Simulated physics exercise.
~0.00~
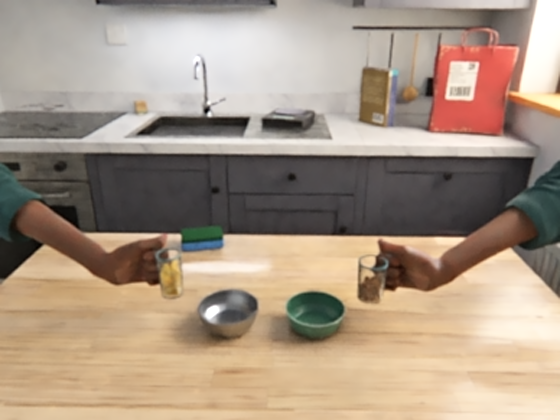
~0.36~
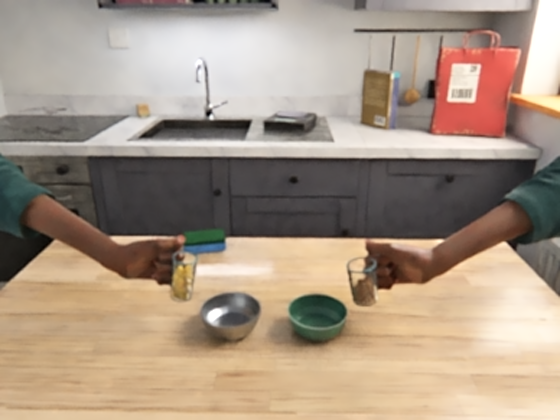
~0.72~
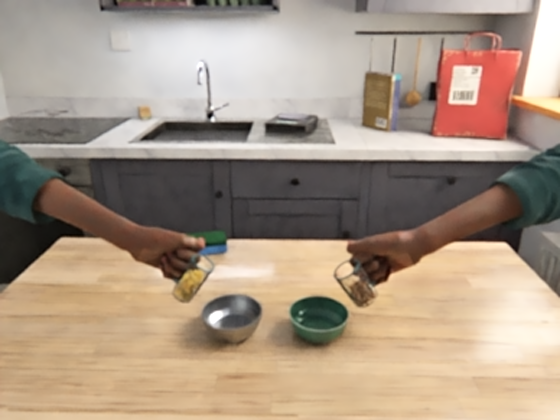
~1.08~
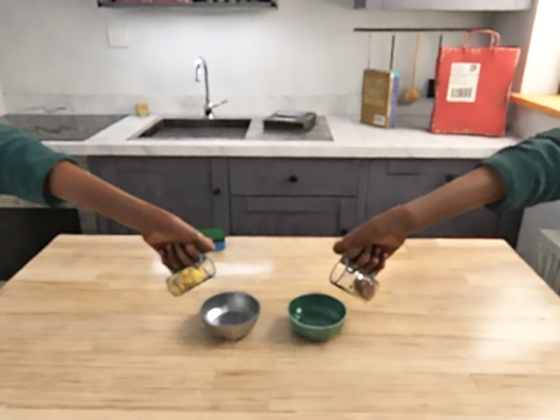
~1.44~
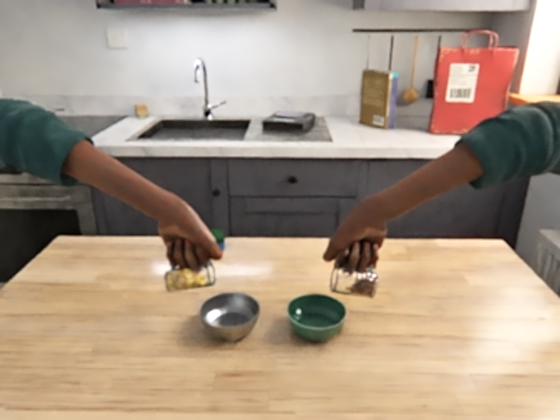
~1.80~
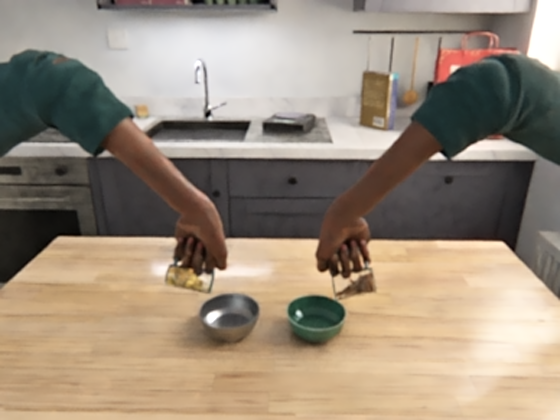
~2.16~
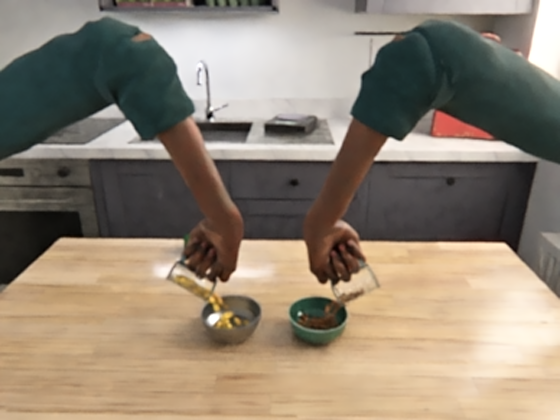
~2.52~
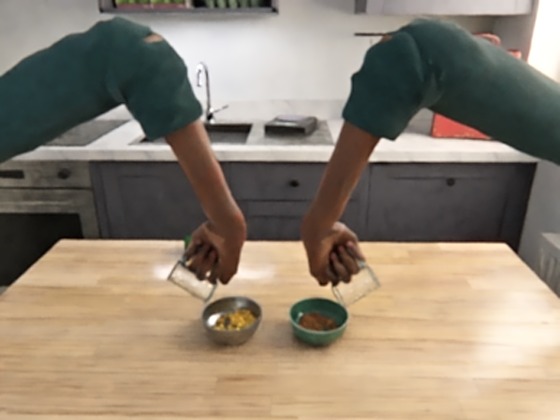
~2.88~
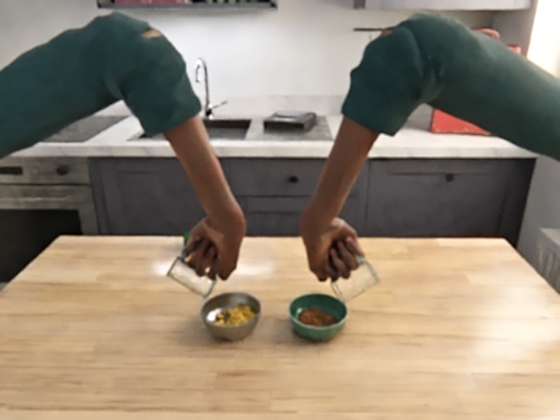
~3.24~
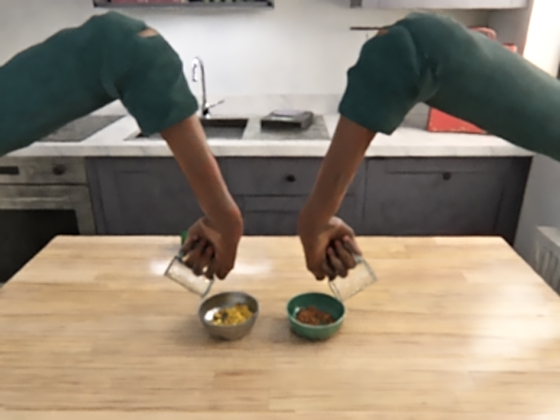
In a kitchen with dark cabinets, a sink and a red bag on the counter, two hands in green sleeves reach in from either side over a light wooden table. Each holds a small clear cup, yellow pieces on the left and brown on the right, near a grey metal bowl and a green bowl. The hands move slightly inward and tilt the cups until they lie sideways, contents still inside. The arms then rise and the wrists turn further, tipping the pieces out. Finally both cups are held upturned and empty, with all the pieces resting in the bowls.
